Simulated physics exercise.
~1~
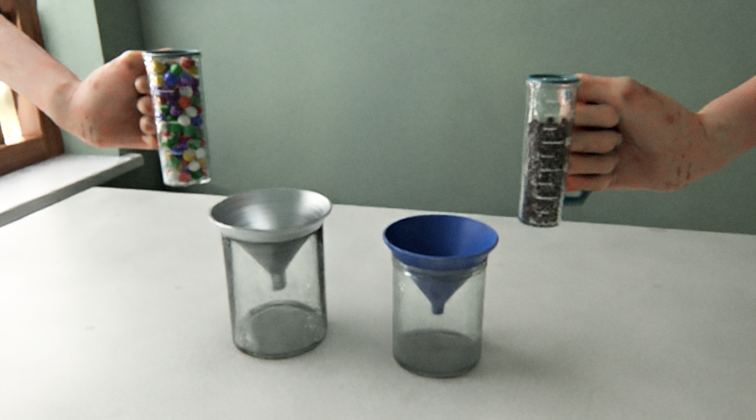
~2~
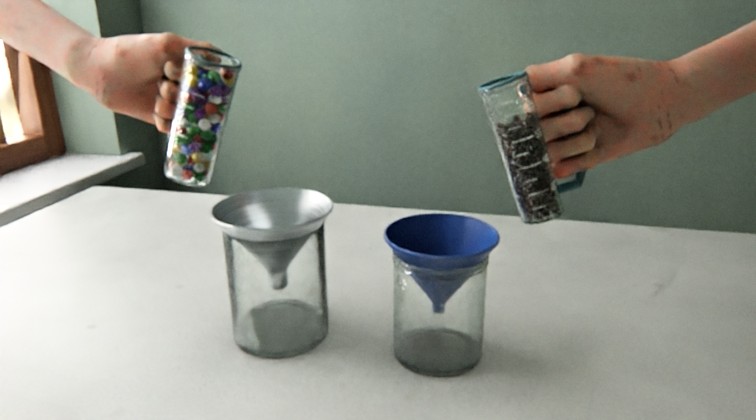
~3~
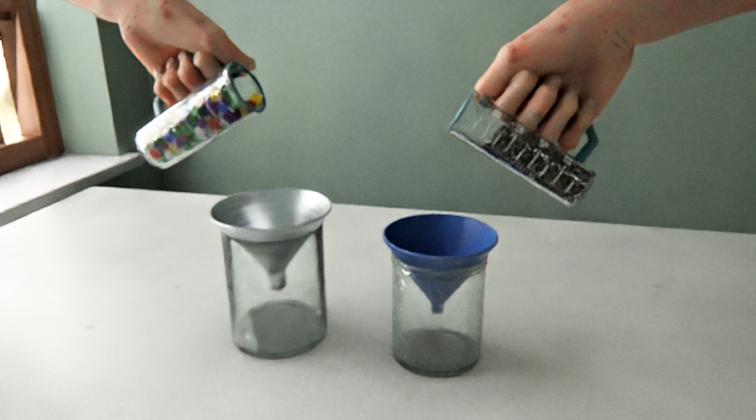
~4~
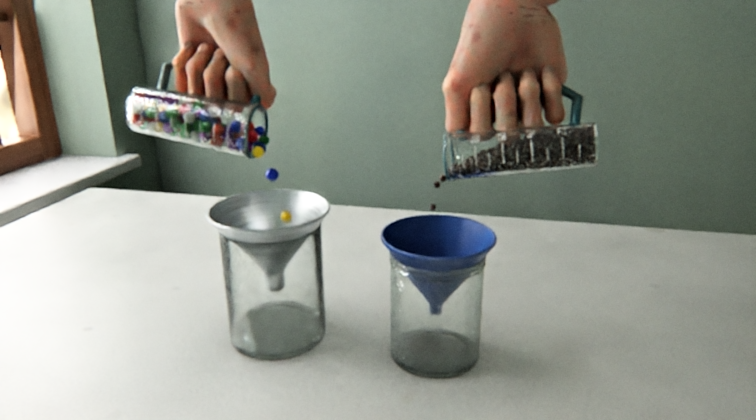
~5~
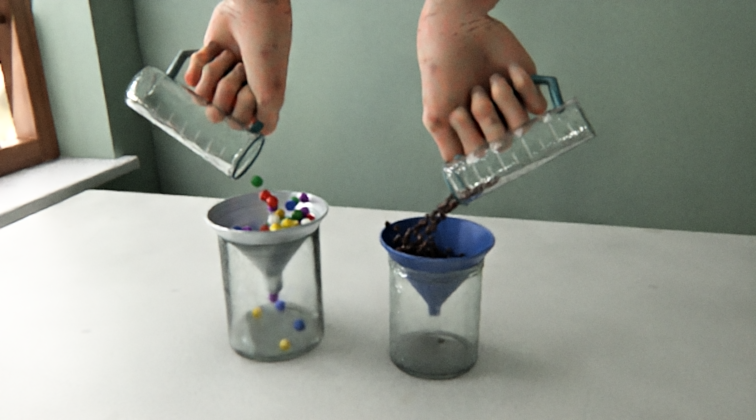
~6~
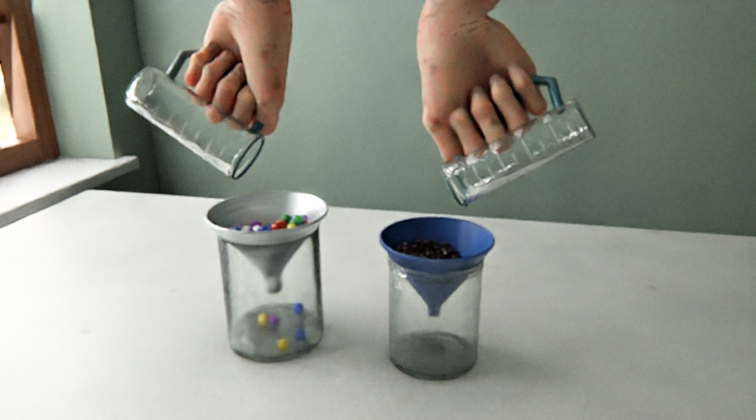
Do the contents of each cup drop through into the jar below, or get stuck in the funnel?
Both get stuck in their funnels. Only a few colourful beads reach the left jar, and nearly all the dark bits stay in the blue funnel on the right.
